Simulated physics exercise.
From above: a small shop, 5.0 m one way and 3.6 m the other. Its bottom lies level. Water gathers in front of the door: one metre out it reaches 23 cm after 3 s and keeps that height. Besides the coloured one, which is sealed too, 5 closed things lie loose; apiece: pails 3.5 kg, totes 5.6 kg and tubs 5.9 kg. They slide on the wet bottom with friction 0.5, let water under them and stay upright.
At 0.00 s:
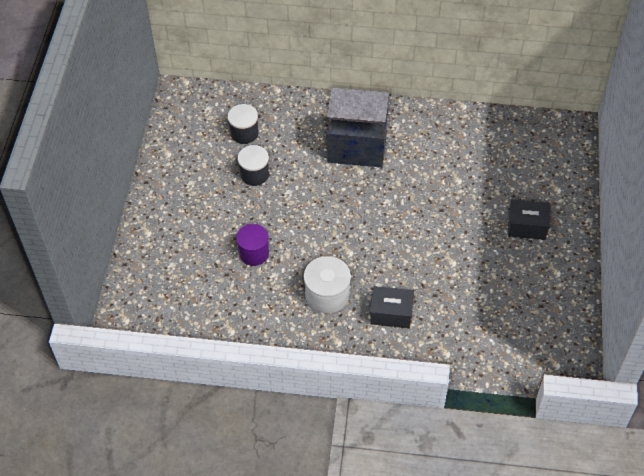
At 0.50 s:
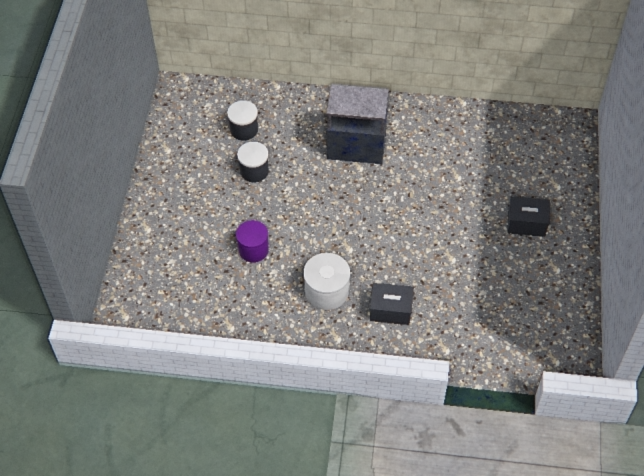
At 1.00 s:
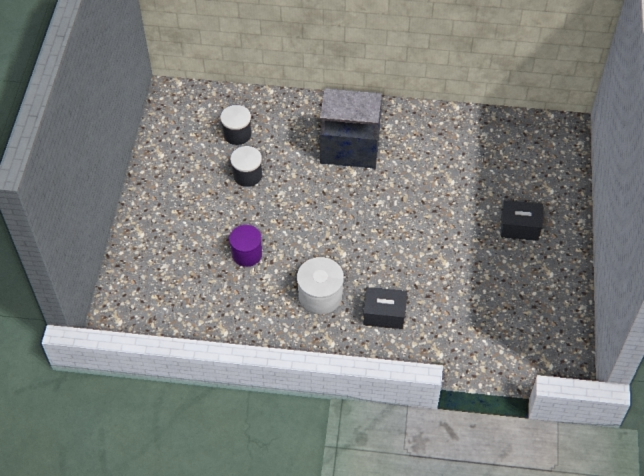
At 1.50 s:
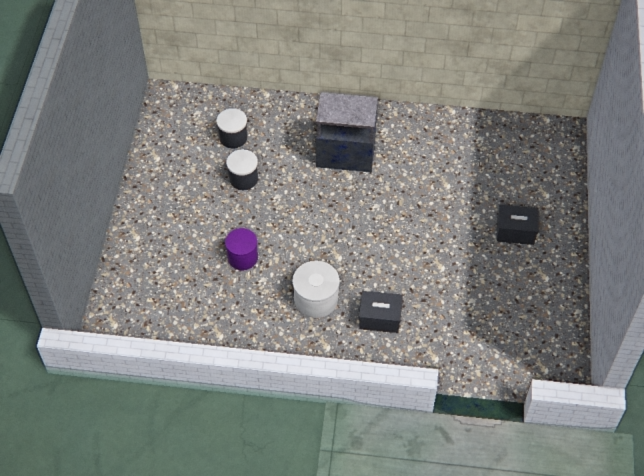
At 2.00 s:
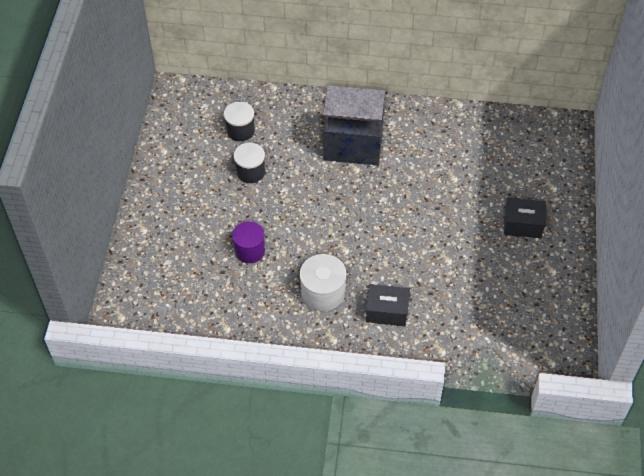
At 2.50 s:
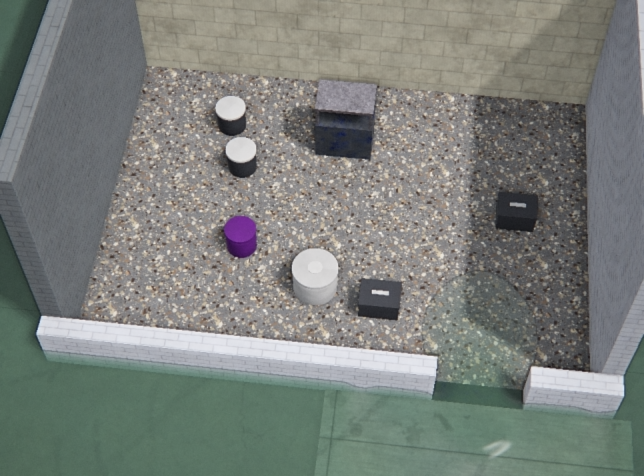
A dark block stands near the back wall of a small, roofless shop with a speckled floor, seen from high above, with a low white wall and doorway gap in front. Two white-topped dark tubs sit at left, a purple pail below them, a pale tub and black tote near front centre, another tote right. Green water spreads outside, then creeps through the doorway, while the objects stay put and the camera shifts slightly.
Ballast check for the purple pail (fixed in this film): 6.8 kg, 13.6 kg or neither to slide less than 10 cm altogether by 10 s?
Verdict: The lower weight is enough.
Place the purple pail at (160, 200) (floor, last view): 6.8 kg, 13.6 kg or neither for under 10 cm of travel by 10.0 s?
Either load holds.
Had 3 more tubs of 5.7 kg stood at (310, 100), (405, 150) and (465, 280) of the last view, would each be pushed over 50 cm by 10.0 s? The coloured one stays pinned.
In turn: Past it, more, more.
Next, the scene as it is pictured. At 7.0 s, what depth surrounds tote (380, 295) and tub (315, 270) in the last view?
About 2 and 0 cm.
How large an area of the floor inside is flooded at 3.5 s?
Some 4.5 m2.
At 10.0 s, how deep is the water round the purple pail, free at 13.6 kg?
Roughly 2 cm.
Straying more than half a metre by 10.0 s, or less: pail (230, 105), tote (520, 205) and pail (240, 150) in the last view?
In turn: Over, past it, past it.
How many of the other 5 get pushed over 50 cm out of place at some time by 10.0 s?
I count 3.
After 3.5 s the purple pail would be 0 cm from its start with 6.8 kg and 0 cm from its start with 13.6 kg; 0 cm of water round it then.
After 4.5 s the purple pail would be 0 cm from its start with 6.8 kg and 0 cm from its start with 13.6 kg; 0 cm of water round it then.
After 7.0 s the purple pail would be 0 cm from its start with 6.8 kg and 0 cm from its start with 13.6 kg; 1 cm of water round it then.
After 10.0 s the purple pail would be 0 cm from its start with 6.8 kg and 0 cm from its start with 13.6 kg; 2 cm of water round it then.
